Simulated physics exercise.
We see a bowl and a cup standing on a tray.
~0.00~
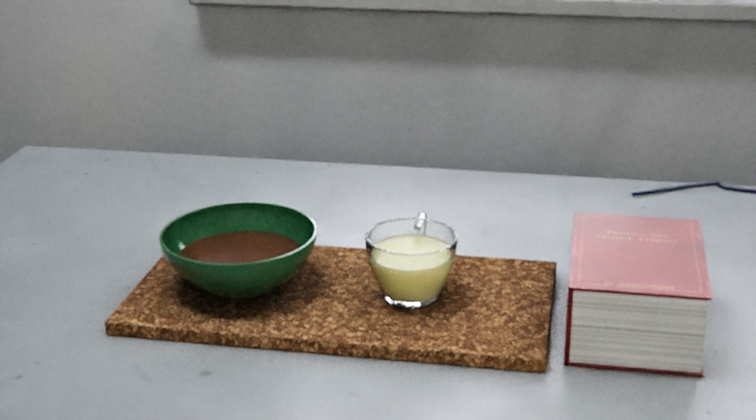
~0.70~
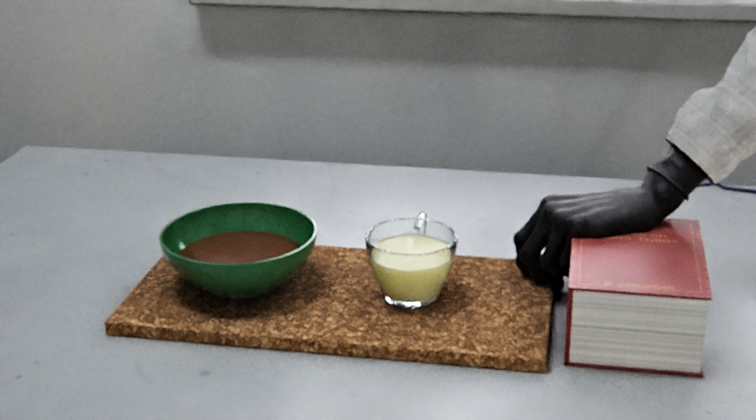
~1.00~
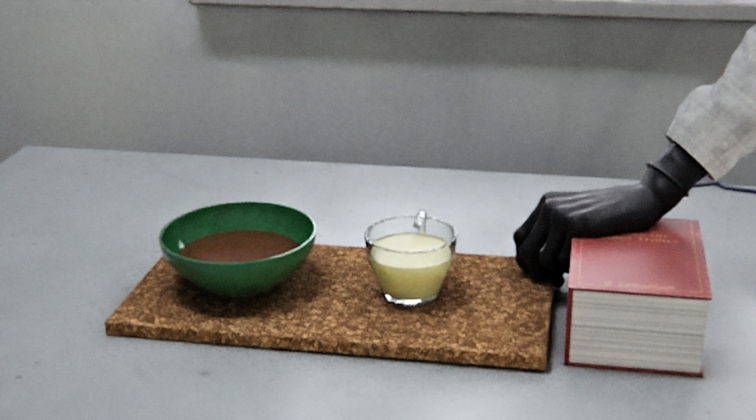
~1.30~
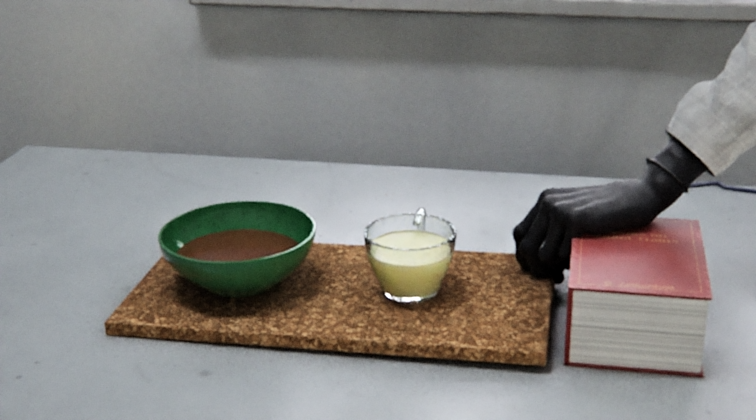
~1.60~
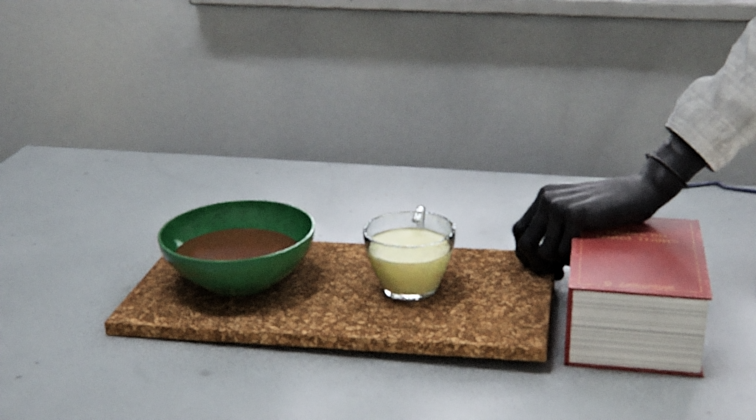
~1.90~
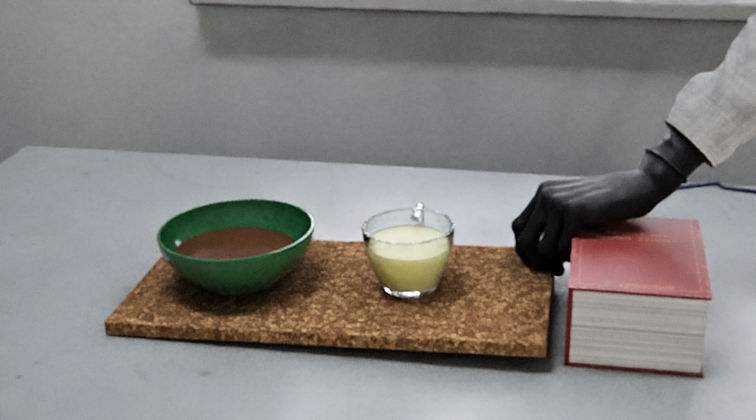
A black-gloved hand gripping the right end of a cork tray and slightly raising it, with a green bowl and glass cup on top.
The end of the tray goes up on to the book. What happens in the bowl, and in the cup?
The bowl keeps it all in; the cup keeps it all in.
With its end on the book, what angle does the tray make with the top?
Some 12 degrees.
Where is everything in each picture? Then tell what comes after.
The tray lies flat; bowl (240, 254) about half full; cup (411, 263) about two thirds full; book (637, 333), in the first frame.
A hand takes the end of the tray; bowl about half full, surface at (240, 257); cup about two thirds full, surface at (411, 252), in the second frame.
Slope near 0°; bowl (240, 253) about half full; cup (411, 261) about two thirds full, in the third frame.
The tray slopes by about 1°; bowl about half full, surface at (239, 255); cup about two thirds full, surface at (410, 248); book (637, 333), in the fourth frame.
The end is rising; bowl (239, 251) about half full; cup (410, 255) about two thirds full, in the fifth frame.
The end has come up a little; bowl about half full, surface at (239, 253); cup about two thirds full, surface at (409, 243); book (637, 333), in the sixth frame.
By 2.6 s, the tray slopes by about 7°; bowl, its rim is dry; cup, its rim is dry.
By 3.4 s, the tray slopes by about 13°; bowl, its rim is dry; cup, its rim is dry.
By 4.6 s, the tray slopes by about 12°, resting on the book; bowl, its rim is dry; cup, its rim is dry.
